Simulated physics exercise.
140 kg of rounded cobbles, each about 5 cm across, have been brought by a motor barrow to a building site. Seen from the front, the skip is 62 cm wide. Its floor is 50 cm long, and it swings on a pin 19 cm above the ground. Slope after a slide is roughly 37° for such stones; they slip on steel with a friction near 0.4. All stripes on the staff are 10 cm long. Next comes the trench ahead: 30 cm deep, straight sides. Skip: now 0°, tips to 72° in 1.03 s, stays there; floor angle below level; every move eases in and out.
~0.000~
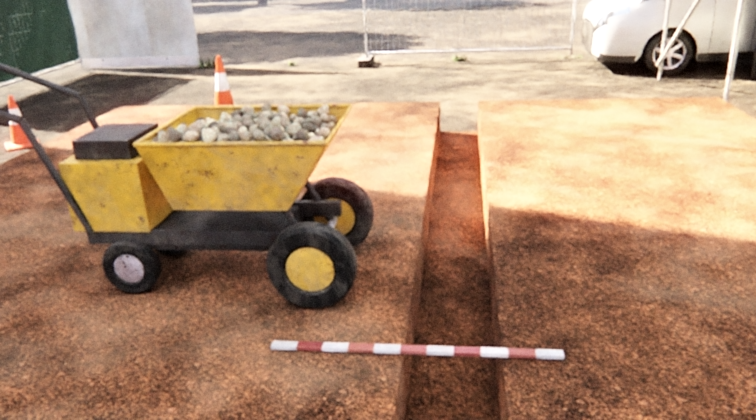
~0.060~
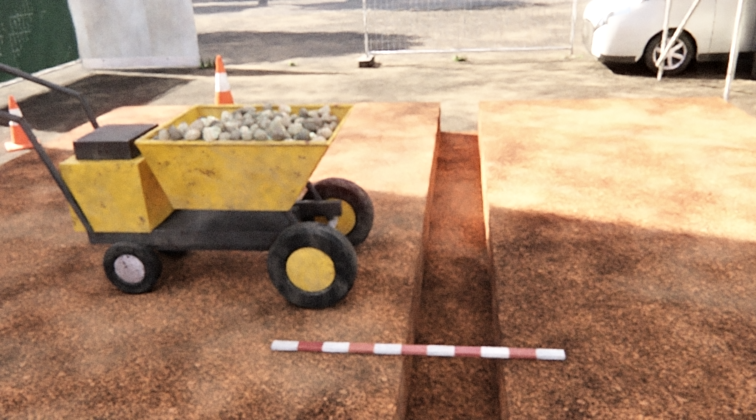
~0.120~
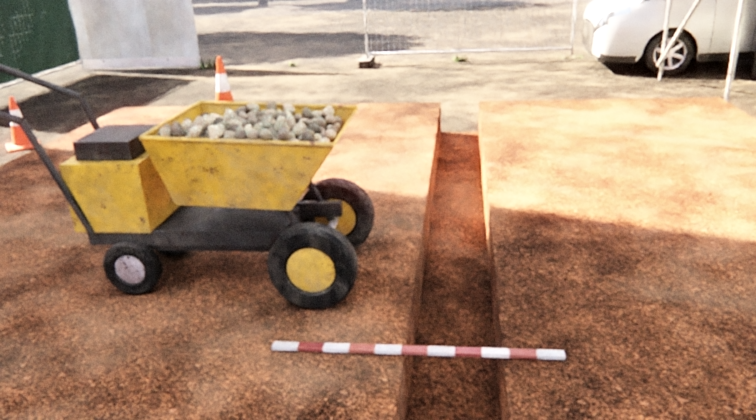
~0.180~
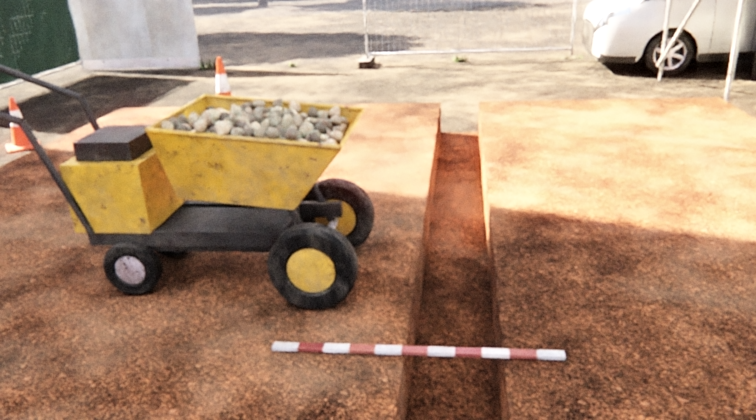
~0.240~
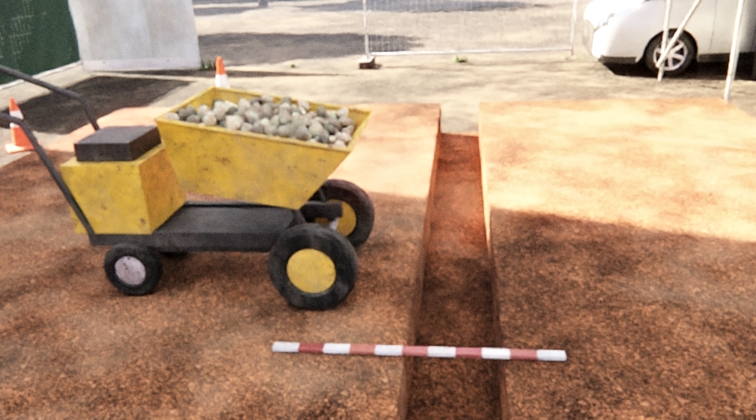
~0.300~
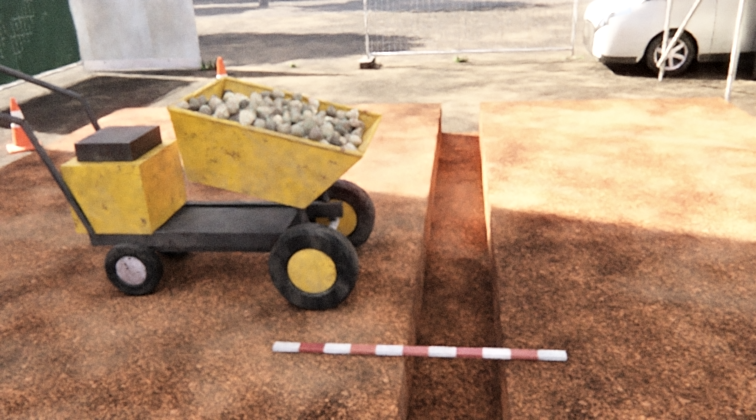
At the start, a yellow motor barrow loaded with rounded grey stones stands left of a narrow trench, its skip level. The skip slowly begins tilting toward the trench, its rear rising away from the chassis, then leans more steeply while the wheels stay still.
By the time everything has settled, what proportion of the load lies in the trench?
About 61 percent of the load.
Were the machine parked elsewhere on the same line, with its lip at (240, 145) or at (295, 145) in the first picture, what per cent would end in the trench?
Some 80 and some 85 per cent, in that order.
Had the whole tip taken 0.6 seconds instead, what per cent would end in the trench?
Around 40 per cent would end in the trench.
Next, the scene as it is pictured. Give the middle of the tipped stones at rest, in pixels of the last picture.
Roughly at (485, 311).
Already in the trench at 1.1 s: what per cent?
Some 20 per cent of the load by that point.
After 0.8 s the floor is at 61°; 100 % in the skip; the foremost stones are at (443, 204).
After 1.1 s the floor is at 72°; 60 % in the skip, 20 % in the trench, 20 % past the trench; the foremost stones are at (565, 282).
After 1.5 s the floor is at 72°; 29 % in the skip, 32 % in the trench, 39 % past the trench; the foremost stones are at (707, 293).
After 3.4 s the floor is at 72°; 0 % in the skip, 61 % in the trench, 39 % past the trench; the foremost stones are past the picture's edge.
